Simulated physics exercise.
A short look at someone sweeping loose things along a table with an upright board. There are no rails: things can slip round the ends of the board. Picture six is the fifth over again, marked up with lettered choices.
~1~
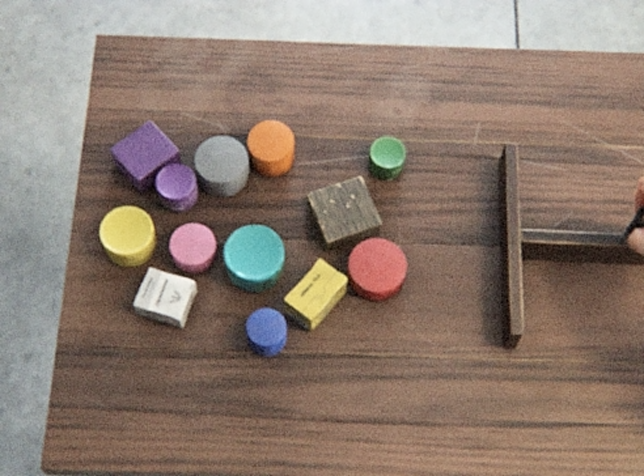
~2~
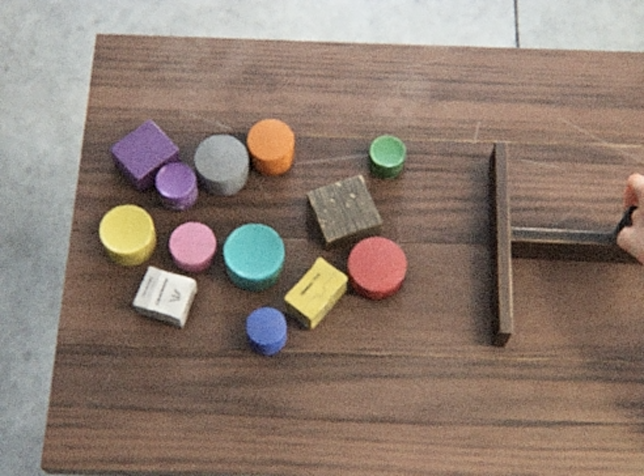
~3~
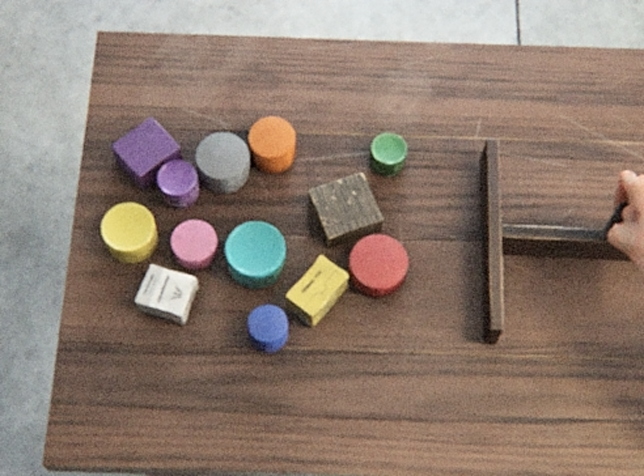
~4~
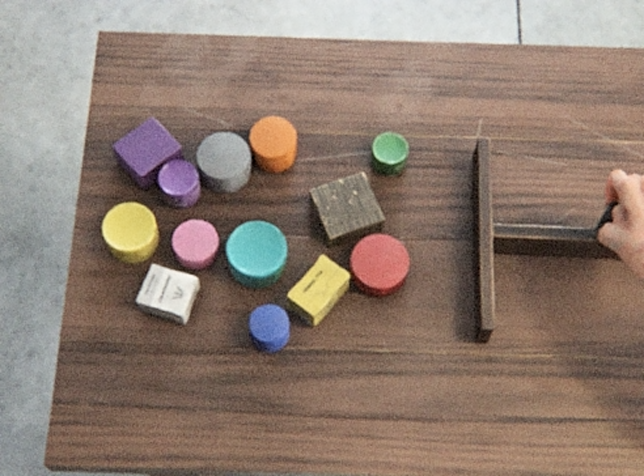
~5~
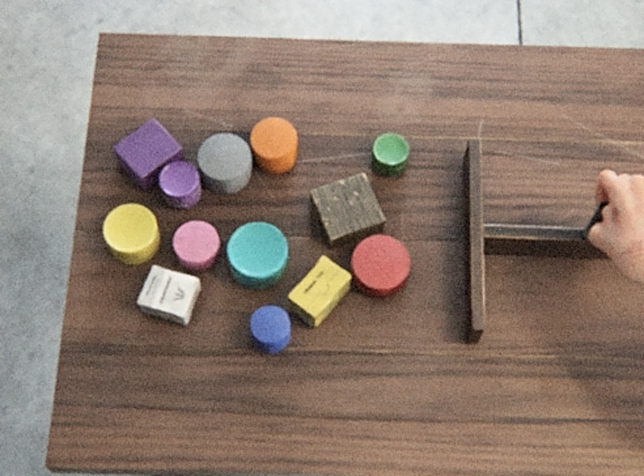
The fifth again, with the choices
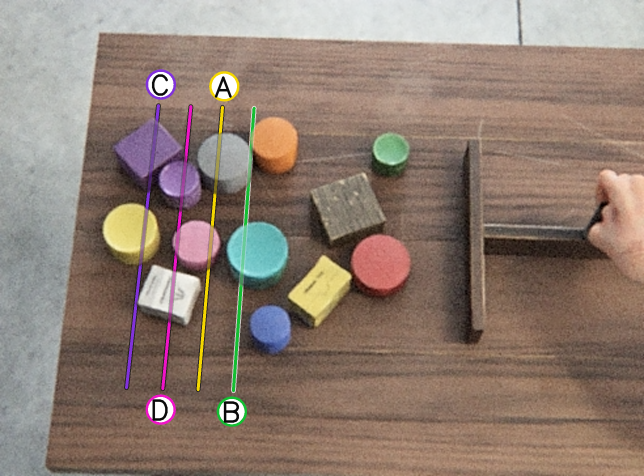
We see colourful round and square-cornered objects spread across a dark wooden table, with an upright board to their right. A hand gripping the board's handle slides it a short way left, while the objects stay still, untouched.
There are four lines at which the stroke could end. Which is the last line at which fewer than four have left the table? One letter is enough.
Line D.
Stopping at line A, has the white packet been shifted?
By then, yes.
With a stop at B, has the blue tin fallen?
No.
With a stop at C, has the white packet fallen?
No.
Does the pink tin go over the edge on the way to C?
Yes.
On the marked copy, A at (211, 241); B at (244, 242); C at (143, 239); D at (178, 240).
With D. Early on, board (369, 227); blue tin (265, 335); green jar (344, 154).
Further on, board (259, 224); yellow jar (115, 228); purple block (130, 149).
At the end, board (179, 221); purple block over the edge; pink tin (69, 273); one fallen.
As for the rest, A is within the limit but short; B is within the limit but short; C drops four.
